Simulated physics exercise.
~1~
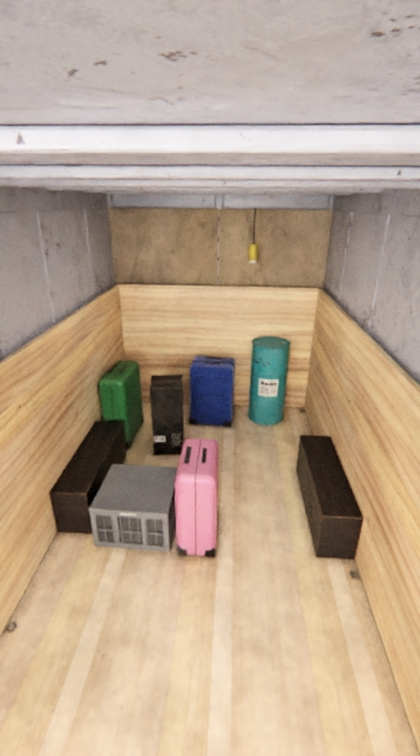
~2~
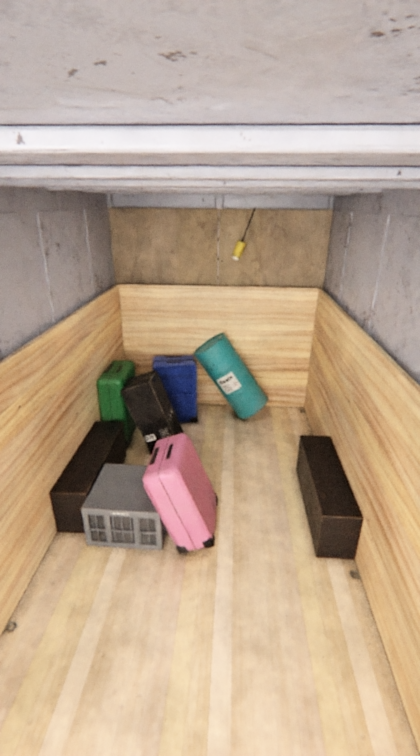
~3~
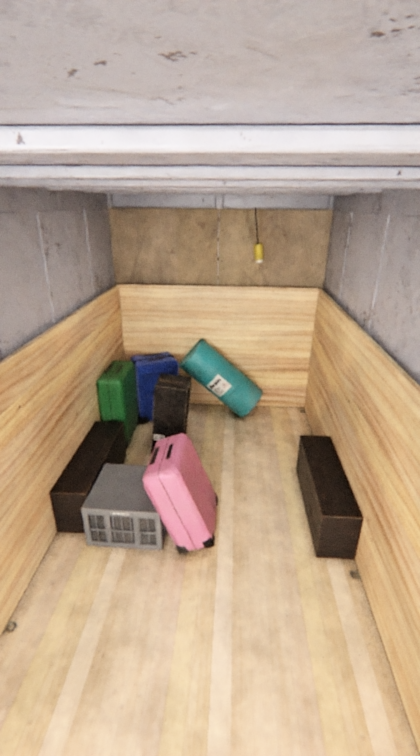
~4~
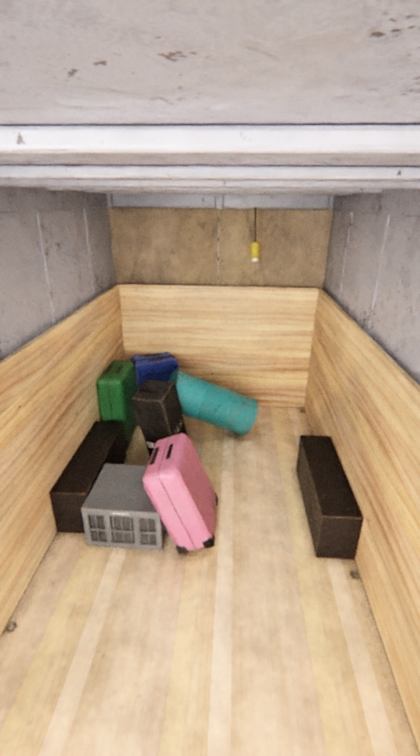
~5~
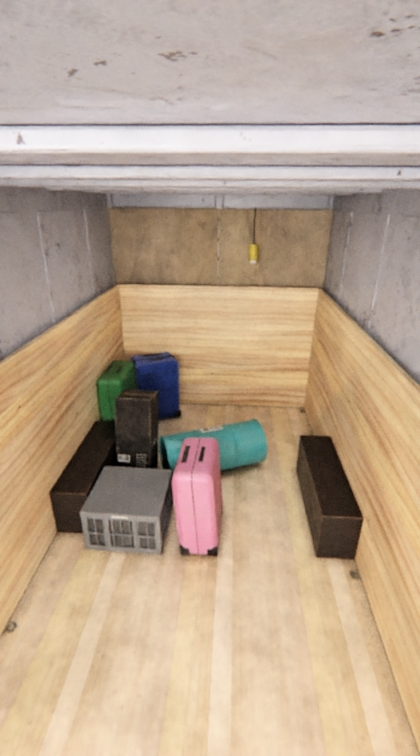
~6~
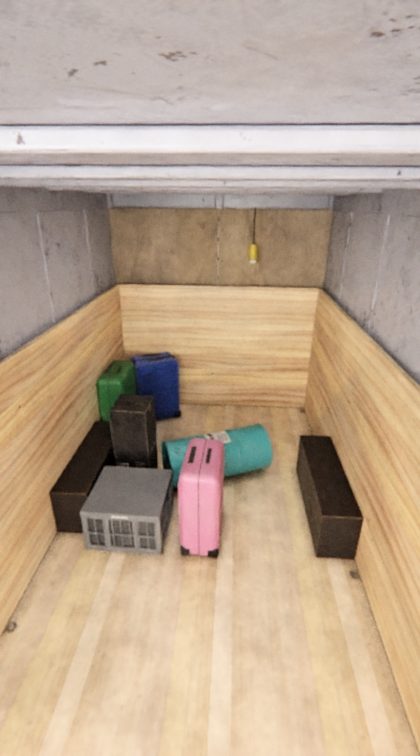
We see suitcases, boxes and a turquoise drum in a wood-walled van bay as the load shifts left, the pink case and black box tilting and the drum toppling. The drum rolls nearer, and the pink case and black box end upright, with the drum lying behind the pink case.
